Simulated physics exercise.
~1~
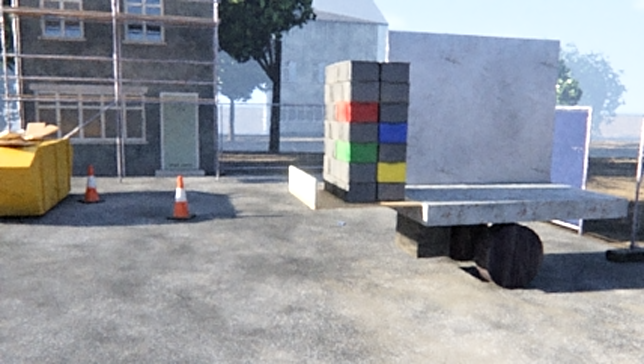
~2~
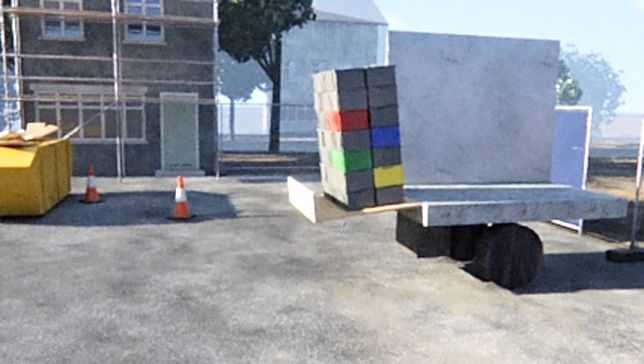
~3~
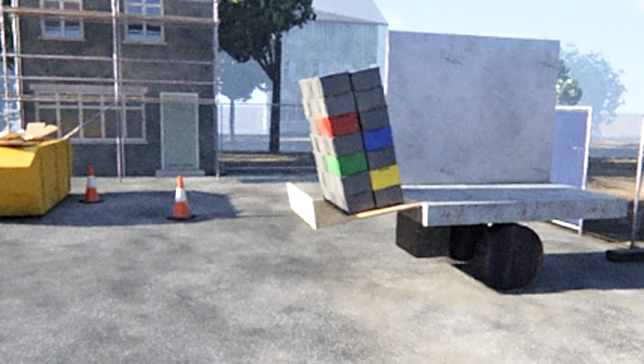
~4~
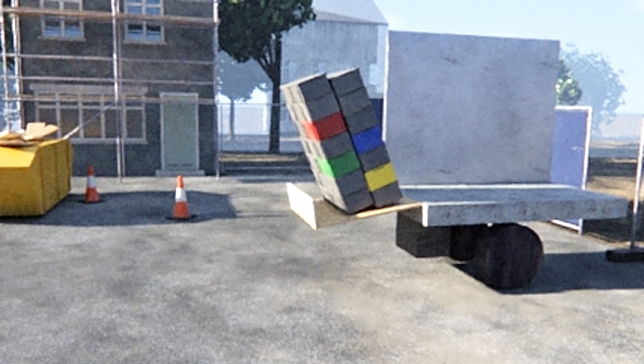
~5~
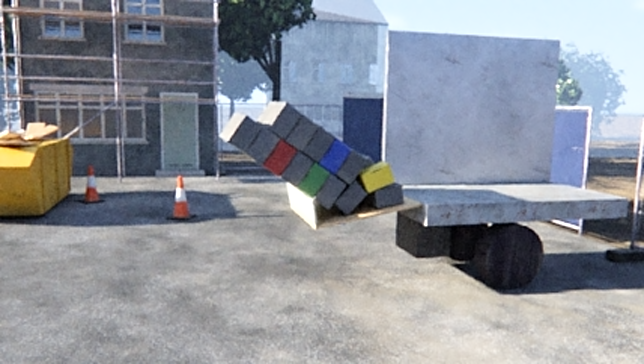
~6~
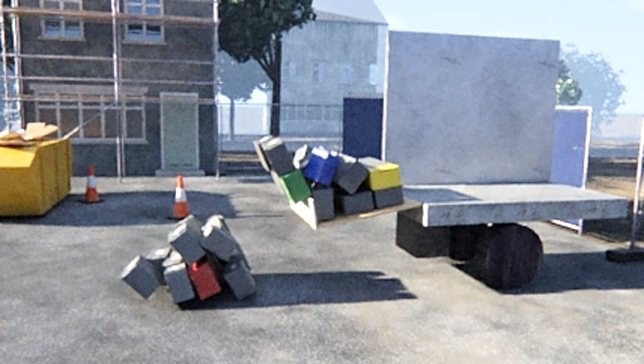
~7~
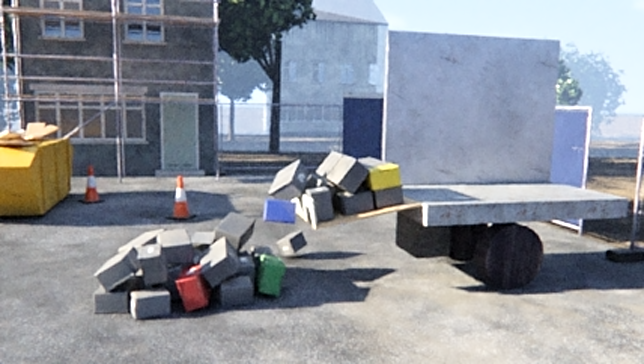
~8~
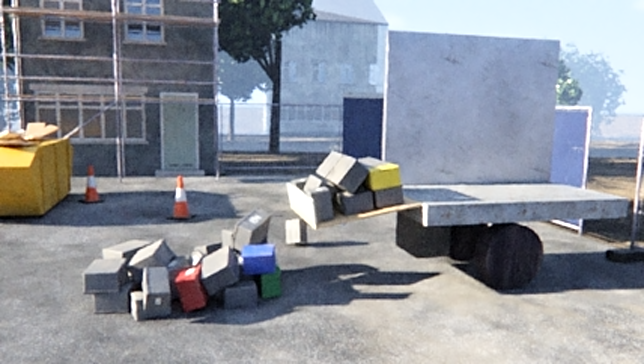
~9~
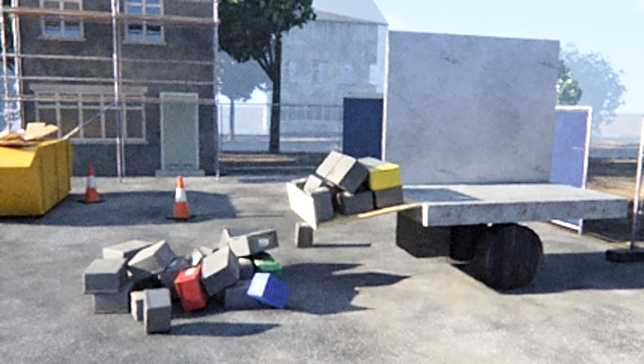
In a yard, a lorry's tail lift dips and stacked blocks topple left, most spilling onto the ground, the yellow one staying aboard.
